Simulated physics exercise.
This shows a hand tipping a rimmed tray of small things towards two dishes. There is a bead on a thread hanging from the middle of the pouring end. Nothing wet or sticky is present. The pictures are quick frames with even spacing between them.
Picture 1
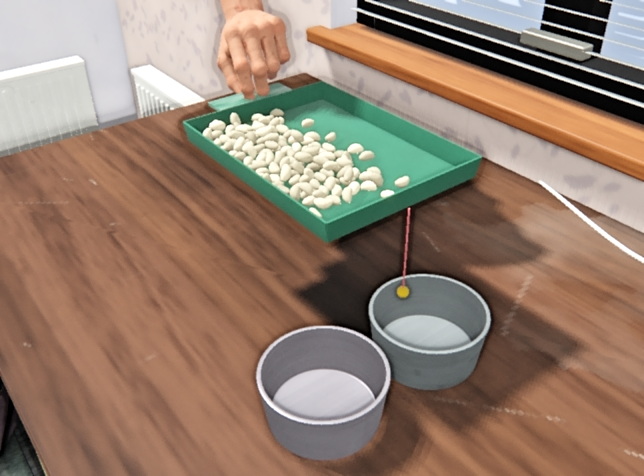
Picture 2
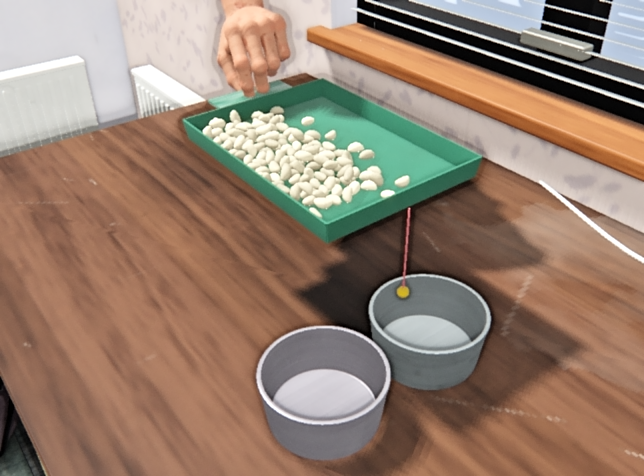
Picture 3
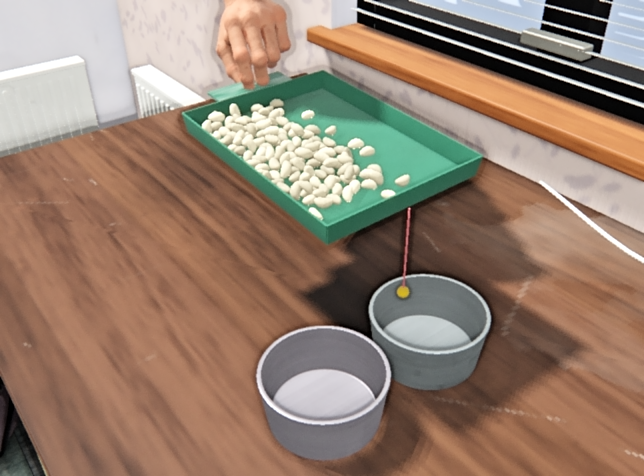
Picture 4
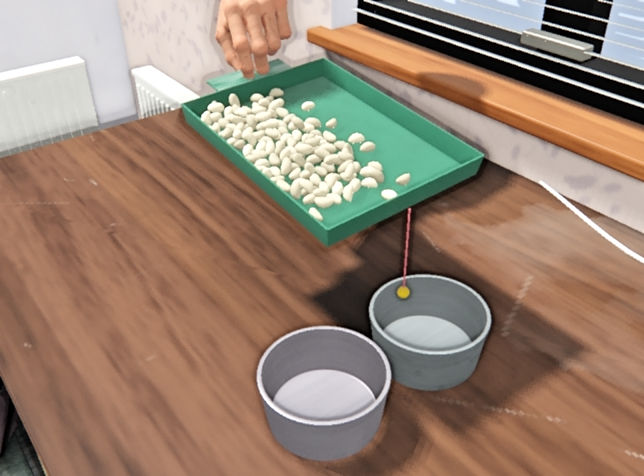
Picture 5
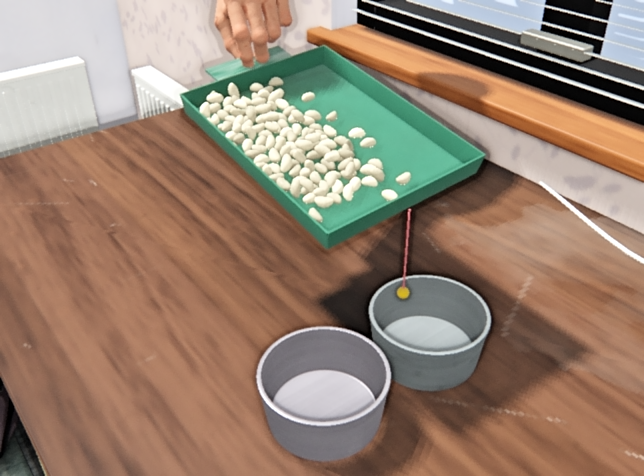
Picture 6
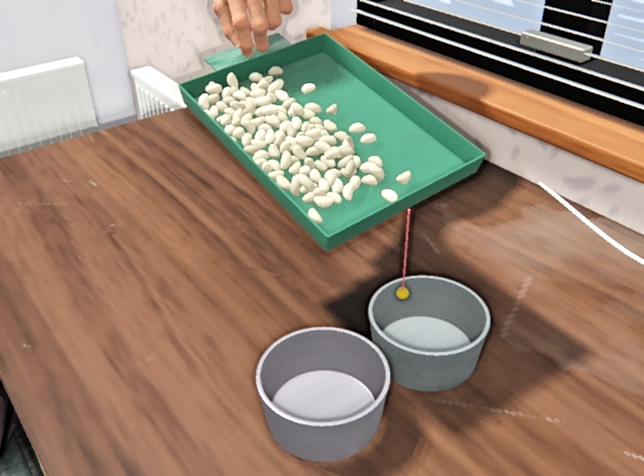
A green rimmed tray of white beans, held by a hand at its far end, starts out level above two empty grey dishes on a wooden table. The hand gradually raises the far end, and the tray tilts slightly, its near left corner lowest, while the beans stay bunched along the left side.
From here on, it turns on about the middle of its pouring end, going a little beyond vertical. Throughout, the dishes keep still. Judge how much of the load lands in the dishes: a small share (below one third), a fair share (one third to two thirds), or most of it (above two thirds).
Most of it.
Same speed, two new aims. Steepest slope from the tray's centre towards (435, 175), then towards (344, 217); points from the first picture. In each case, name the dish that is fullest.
So, first the one on the right side, and second the one on the left side.
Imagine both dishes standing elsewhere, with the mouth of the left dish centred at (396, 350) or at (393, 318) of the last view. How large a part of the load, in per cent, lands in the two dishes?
Roughly 70% the first time and 40% the second time.
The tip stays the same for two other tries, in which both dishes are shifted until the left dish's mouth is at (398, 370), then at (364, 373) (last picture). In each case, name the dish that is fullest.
Going by the two tries in order: The left-placed dish, then the left-placed dish.
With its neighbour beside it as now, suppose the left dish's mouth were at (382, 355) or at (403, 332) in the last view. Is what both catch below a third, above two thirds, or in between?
In order: Over two thirds, then between a third and two thirds.
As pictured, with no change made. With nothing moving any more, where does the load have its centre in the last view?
The centre comes to rest near (354, 405).
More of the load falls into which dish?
Well, that is the left of the two.
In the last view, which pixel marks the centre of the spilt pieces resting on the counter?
Around (445, 430).
Soon, tray tipped steeply; all on the tray.
A while on, tray tipped right over; most on the tray; a small part in the left dish; a stray few in the right dish; a stray few outside both; a stray few in the air.
Towards the end, tray tipped past a quarter turn; about two thirds in the left dish; a small part in the right dish; about a quarter outside both.
Finally, tray tipped past a quarter turn; about two thirds in the left dish; a small part in the right dish; about a quarter outside both.
